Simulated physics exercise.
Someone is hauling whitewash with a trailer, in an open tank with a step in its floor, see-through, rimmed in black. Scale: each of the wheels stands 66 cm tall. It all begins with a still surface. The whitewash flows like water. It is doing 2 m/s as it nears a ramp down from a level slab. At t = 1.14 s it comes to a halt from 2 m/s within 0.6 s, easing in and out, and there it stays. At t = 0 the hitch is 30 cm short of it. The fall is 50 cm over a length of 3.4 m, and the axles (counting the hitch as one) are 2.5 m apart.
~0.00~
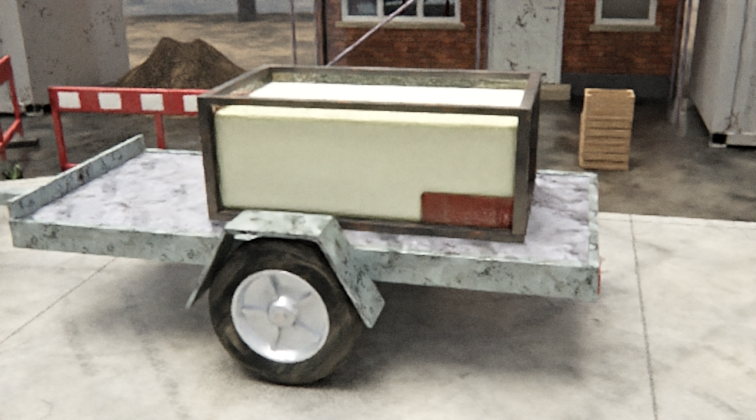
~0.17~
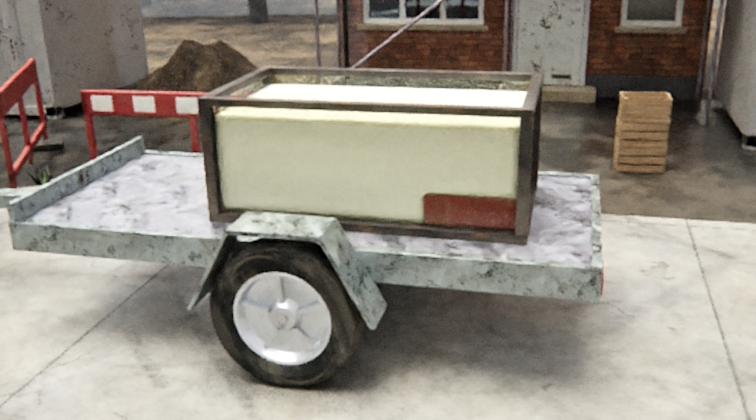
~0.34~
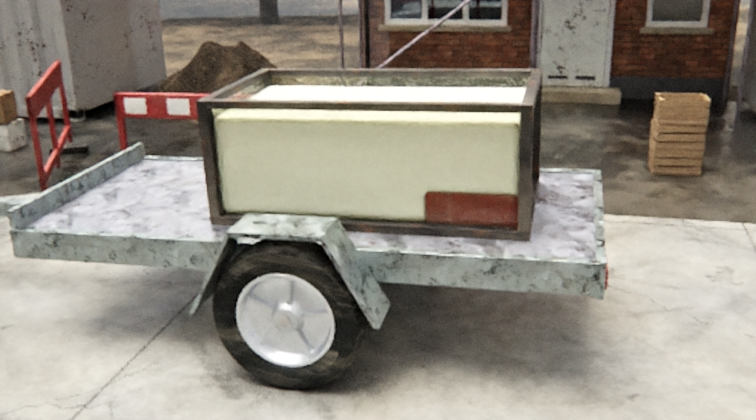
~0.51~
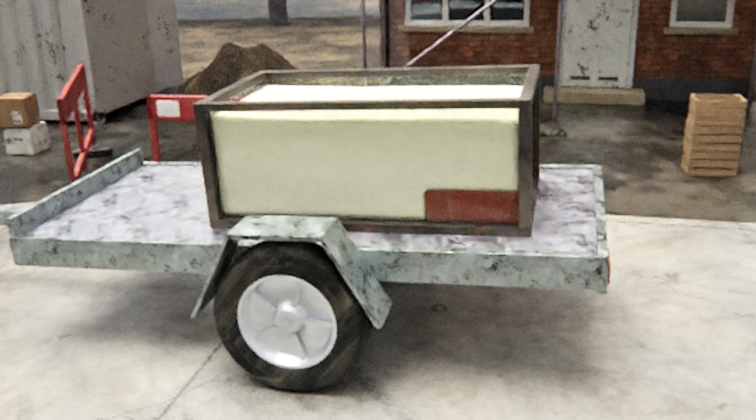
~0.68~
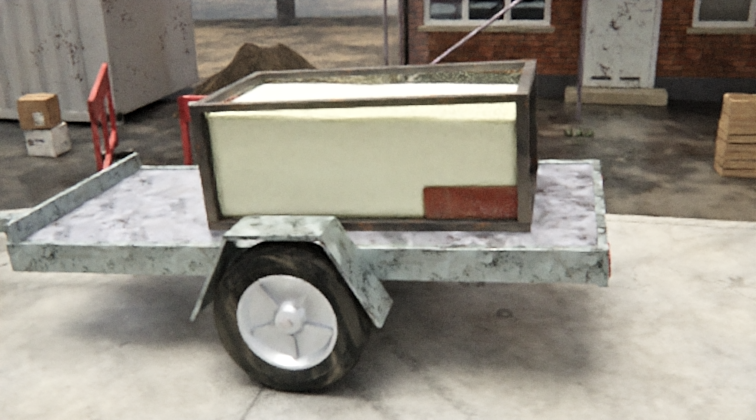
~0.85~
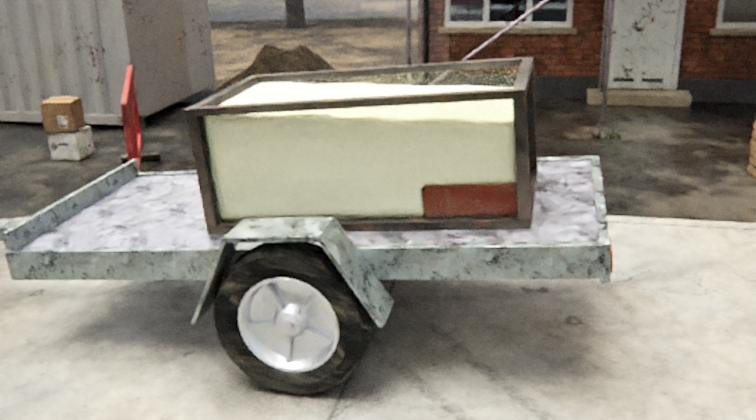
At first, a trailer carries a dark-rimmed, see-through tank of pale whitewash, its surface almost level. The trailer rolls left as the barriers, crate and brick building slide right behind it, then the tank tips slightly nose down and the whitewash rises modestly towards the left end, sloping lower at the right.
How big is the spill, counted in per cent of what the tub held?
About 28 per cent.
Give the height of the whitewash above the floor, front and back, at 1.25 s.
About 56 cm in front and 36 cm behind.
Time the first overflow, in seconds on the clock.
Near 1.5 s.
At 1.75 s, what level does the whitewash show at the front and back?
About 84 cm in front and 14 cm behind.
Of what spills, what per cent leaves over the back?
About 0 per cent.
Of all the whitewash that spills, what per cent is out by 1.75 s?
About 20 per cent.
After 1.25 s it stands 35 cm high behind and 56 cm in front; all of it is still inside.
After 1.75 s it stands 15 cm high behind and 83 cm in front; 7 per cent has gone over the front.
After 2.25 s it stands 14 cm high behind and 48 cm in front; 27 per cent has gone over the front.
After 4.72 s 28 per cent has gone over the front, 111 of 396 litres.
